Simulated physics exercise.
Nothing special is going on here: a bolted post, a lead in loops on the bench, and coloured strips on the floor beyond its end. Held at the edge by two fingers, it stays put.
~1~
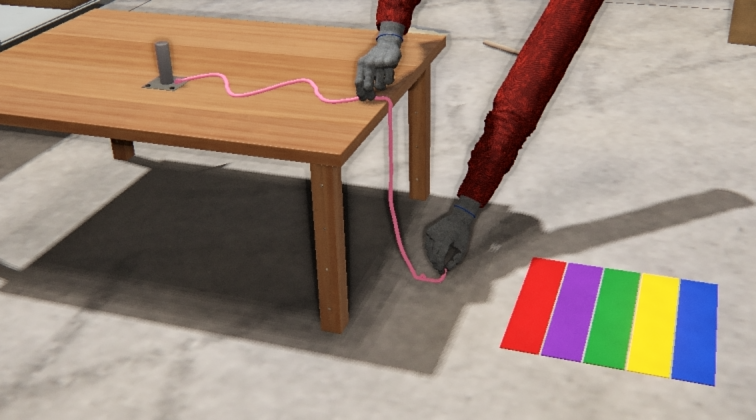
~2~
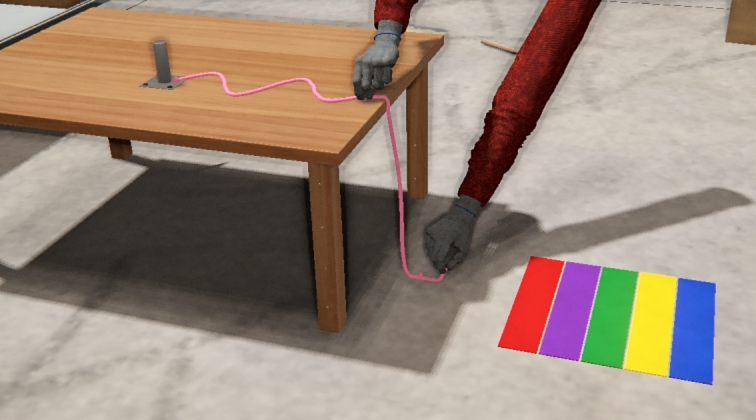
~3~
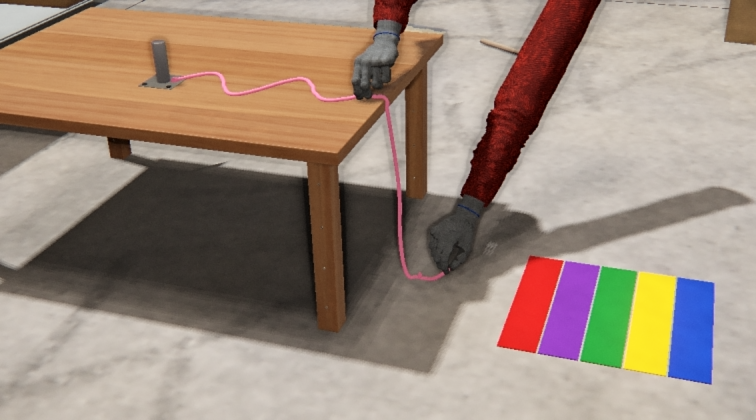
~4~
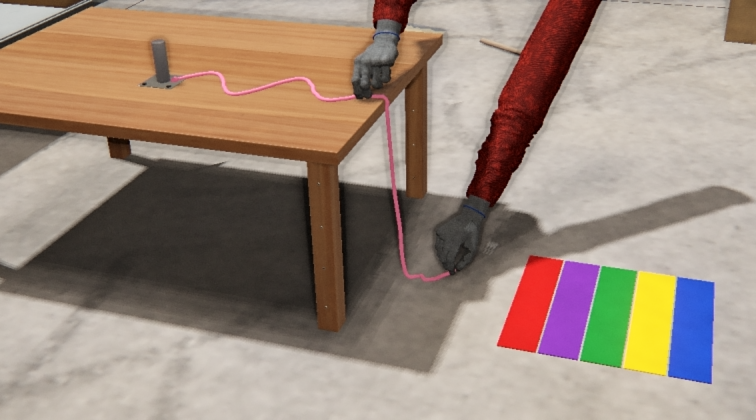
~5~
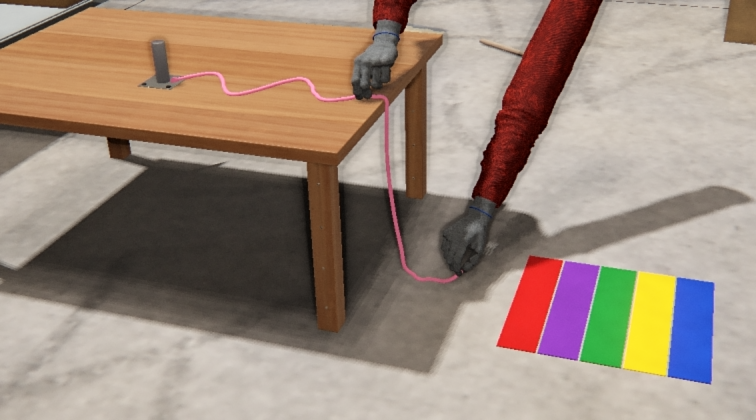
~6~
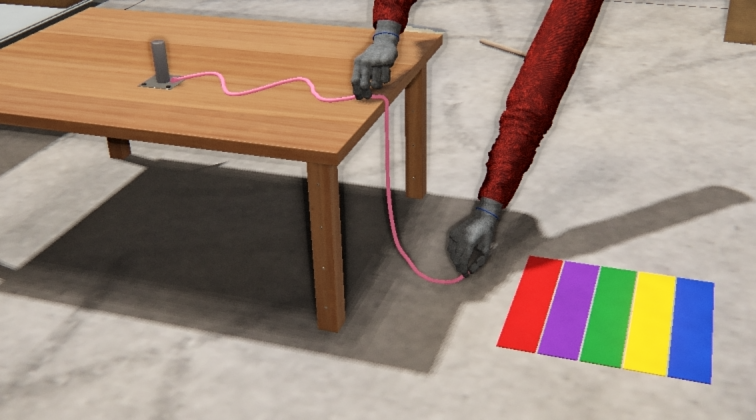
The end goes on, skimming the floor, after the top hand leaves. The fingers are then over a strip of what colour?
A blue strip.
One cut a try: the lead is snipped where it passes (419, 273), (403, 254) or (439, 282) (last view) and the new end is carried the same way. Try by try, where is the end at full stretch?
Respectively (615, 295), (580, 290) and (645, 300).
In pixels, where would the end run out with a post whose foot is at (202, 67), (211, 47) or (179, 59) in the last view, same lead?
(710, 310), (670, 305) and (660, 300).
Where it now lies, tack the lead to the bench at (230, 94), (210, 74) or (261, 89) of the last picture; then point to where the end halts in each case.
Going through the tries, I'd expect close to (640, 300), (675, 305) and lastly (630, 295).
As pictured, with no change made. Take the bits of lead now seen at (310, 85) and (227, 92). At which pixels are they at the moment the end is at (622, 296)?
The two spots land somewhere near (370, 100) and (266, 92).
Early on, end near (622, 296); over green.
Midway, end near (667, 303); over yellow.
At the end of the slack, end near (694, 307); over blue. Over blue.
